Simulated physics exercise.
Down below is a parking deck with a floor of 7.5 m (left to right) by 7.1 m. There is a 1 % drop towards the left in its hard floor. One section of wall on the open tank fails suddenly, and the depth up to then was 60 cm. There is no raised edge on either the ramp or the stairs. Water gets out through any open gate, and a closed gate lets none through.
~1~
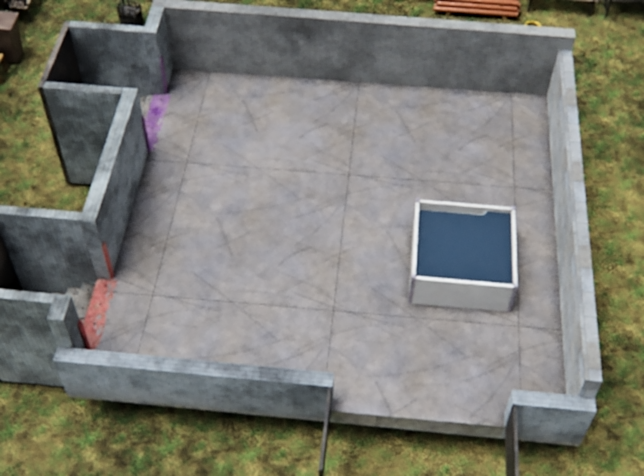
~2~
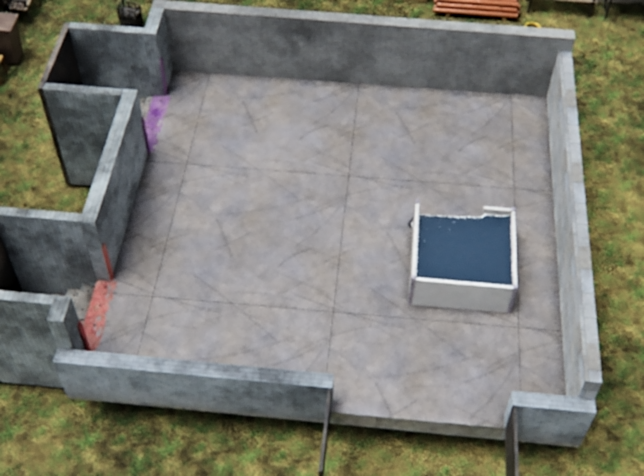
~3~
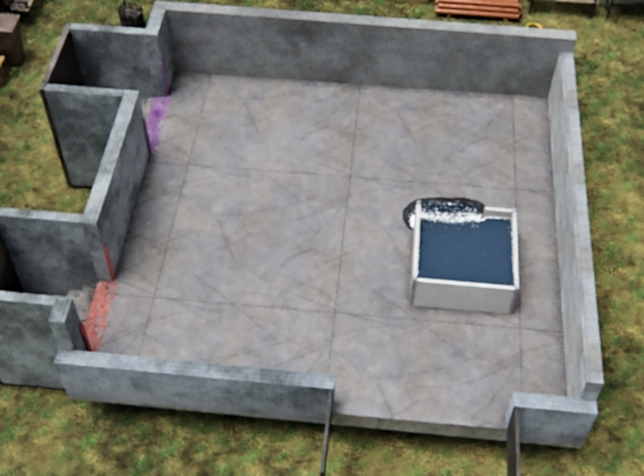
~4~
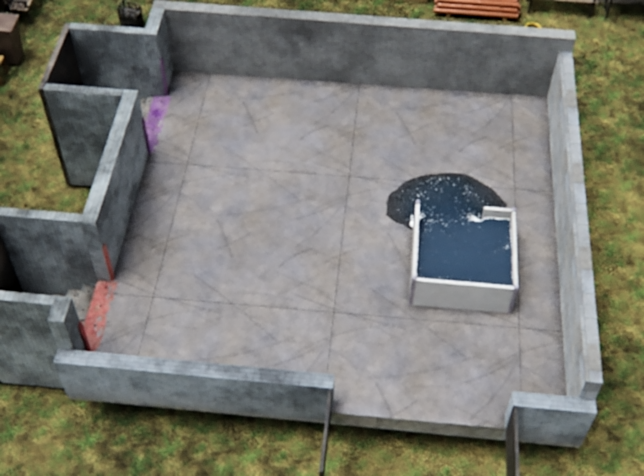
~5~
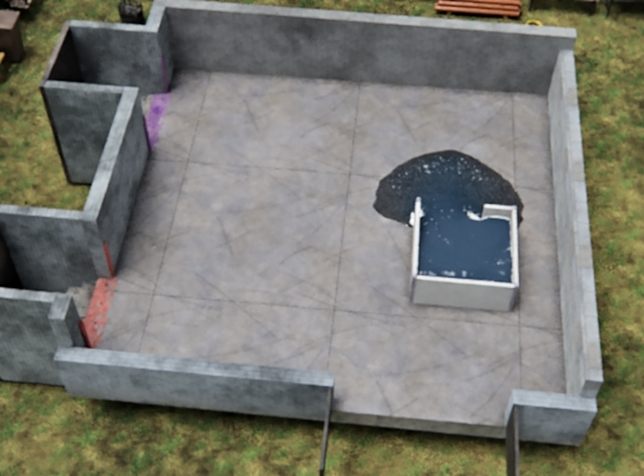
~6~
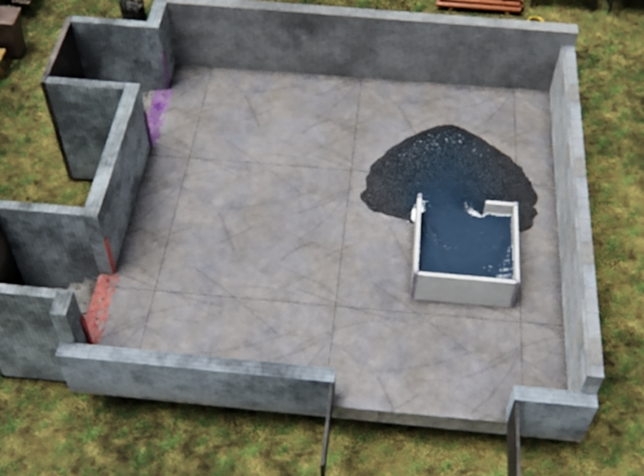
On a walled parking deck bordered by grass, an open tank of dark blue water sits still toward the right. Part of its back wall gives way, and water pours out through the gap, foaming white, then fans across the grey floor behind the tank in a widening dark sheet.
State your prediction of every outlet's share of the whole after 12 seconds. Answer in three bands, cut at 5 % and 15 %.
Gate not even 5 %, stairwell (marked red) under 5 %, down ramp (marked purple) above 15 %.
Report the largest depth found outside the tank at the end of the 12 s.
Max depth: About 8 centimetres.
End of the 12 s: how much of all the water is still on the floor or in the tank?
It comes to near 72 per cent.
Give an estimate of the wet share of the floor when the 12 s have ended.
Around 65 per cent wet.
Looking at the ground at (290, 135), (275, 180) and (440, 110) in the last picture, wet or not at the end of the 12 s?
Going through the three points: Awash, then awash, then awash.
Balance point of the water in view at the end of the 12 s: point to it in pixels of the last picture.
Roughly (321, 179) in the last picture.
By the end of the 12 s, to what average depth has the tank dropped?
It averages close to 4 centimetres.
A moment later water covers 20 % of the floor and is deepest (29 cm) near (441, 219); gone so far, the gate 0 %, the stairwell (marked red) 0 %, the down ramp (marked purple) 0 %.
Soon after water covers 30 % of the floor and is deepest (28 cm) near (538, 92); gone so far, the gate 0 %, the stairwell (marked red) 0 %, the down ramp (marked purple) 0 %.
Next water covers 30 % of the floor and is deepest (20 cm) near (176, 66); gone so far, the gate 0 %, the stairwell (marked red) 0 %, the down ramp (marked purple) 0 %.
Later on water covers 50 % of the floor and is deepest (12 cm) near (174, 72); gone so far, the gate 0 %, the stairwell (marked red) 0 %, the down ramp (marked purple) 10 %.
At the end water covers 65 % of the floor and is deepest (8 cm) near (174, 72); gone so far, the gate 0 %, the stairwell (marked red) 1 %, the down ramp (marked purple) 27 %.
